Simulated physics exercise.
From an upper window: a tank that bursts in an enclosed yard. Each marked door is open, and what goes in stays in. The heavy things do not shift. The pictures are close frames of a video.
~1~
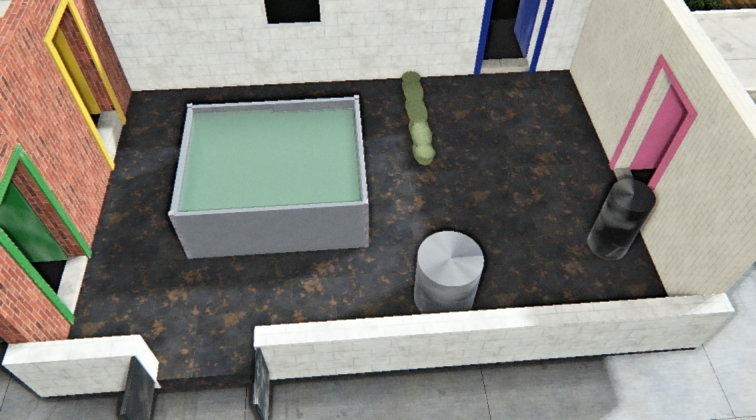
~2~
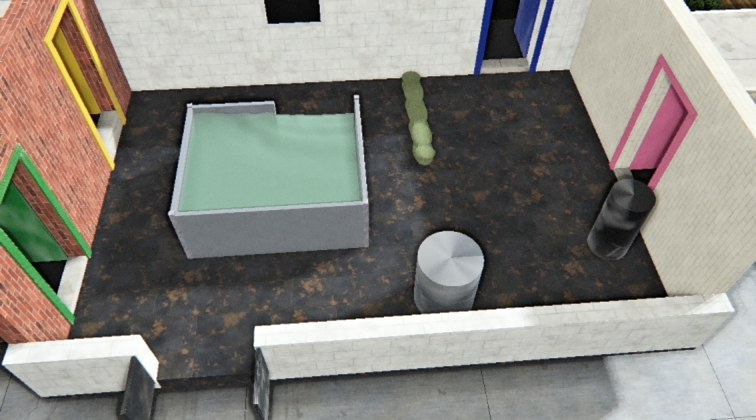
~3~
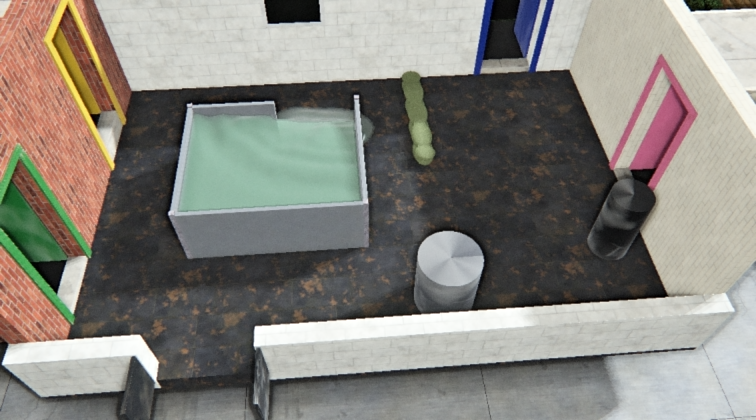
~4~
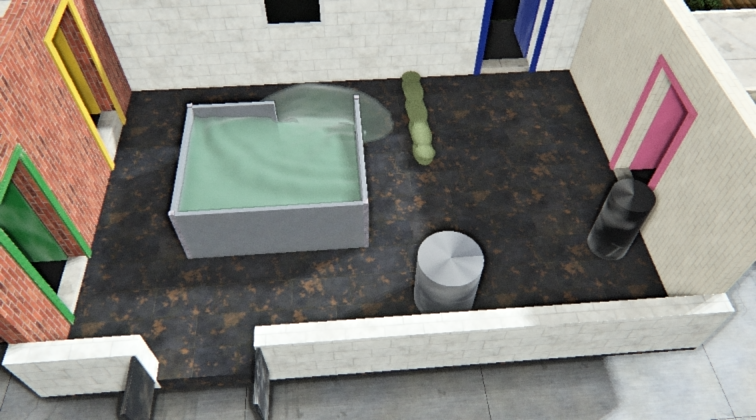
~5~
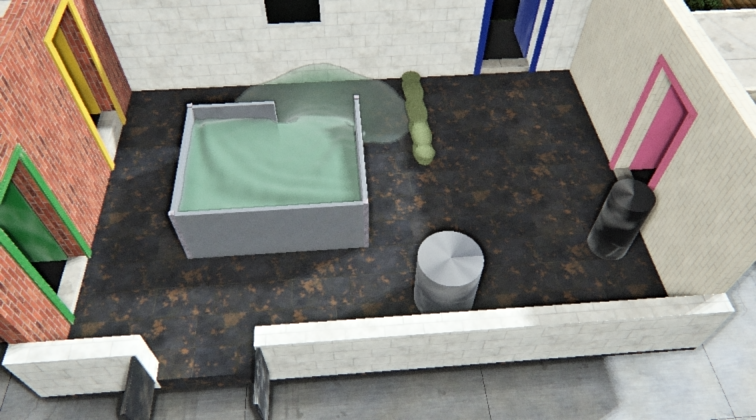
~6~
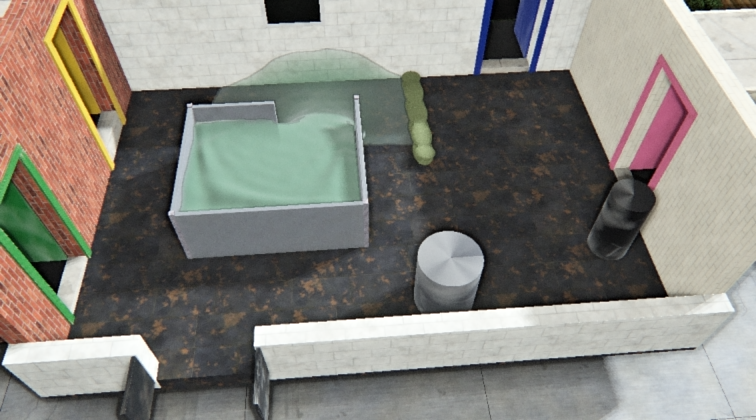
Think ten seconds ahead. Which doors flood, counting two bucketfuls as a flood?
In the end: The green door floods; the pink door floods; the blue door holds within the limit; the yellow door holds within the limit.
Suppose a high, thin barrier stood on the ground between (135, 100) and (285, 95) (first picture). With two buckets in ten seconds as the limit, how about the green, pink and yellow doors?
The green one floods, the pink one takes more, the yellow one lets less in.
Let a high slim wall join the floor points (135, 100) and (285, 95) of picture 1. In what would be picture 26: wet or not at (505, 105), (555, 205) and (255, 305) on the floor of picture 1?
One after the other: Covered, covered, clear.
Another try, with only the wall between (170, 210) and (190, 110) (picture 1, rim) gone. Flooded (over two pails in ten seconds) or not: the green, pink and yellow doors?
The green door floods, the pink door goes over, the yellow door lets more in.
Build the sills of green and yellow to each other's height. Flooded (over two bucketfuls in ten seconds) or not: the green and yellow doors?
My reading: The green one takes less; the yellow one passes that mark.
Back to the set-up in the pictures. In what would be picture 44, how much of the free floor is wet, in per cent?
Near 90 in a hundred.
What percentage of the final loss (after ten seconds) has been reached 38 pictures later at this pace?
Near 30 in a hundred.
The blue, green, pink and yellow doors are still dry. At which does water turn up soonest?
It is the blue one.
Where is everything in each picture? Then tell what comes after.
In the first picture, the tank at (273, 155) is whole and still.
In the second picture, water pours out on the tank's far side and has run to a hidden place.
In the third picture, water pours out on the tank's far side and has run to a hidden place.
In the fourth picture, water pours out on the tank's far side and has run to (304, 86).
In the fifth picture, water pours out on the tank's far side and has run to (260, 86).
In the sixth picture, the front is at (405, 79), out from the gap on the tank's far side.
A moment on, water covers 20 % of the floor; the green door not reached, the pink door not reached, the blue door wet at the sill, nothing in, the yellow door not reached.
Next, water covers 45 % of the floor; the green door not reached, the pink door not reached, the blue door wet at the sill, nothing in, the yellow door wet at the sill, nothing in.
Then, water covers 75 % of the floor; the green door wet at the sill, nothing in, the pink door under two buckets in, the blue door wet at the sill, nothing in, the yellow door wet at the sill, nothing in.
Later, water covers 90 % of the floor; the green door under two buckets in, the pink door over two buckets in, the blue door wet at the sill, nothing in, the yellow door wet at the sill, nothing in.
In the end, water covers 95 % of the floor; the green door far over two buckets in, the pink door over two buckets in, the blue door wet at the sill, nothing in, the yellow door wet at the sill, nothing in.
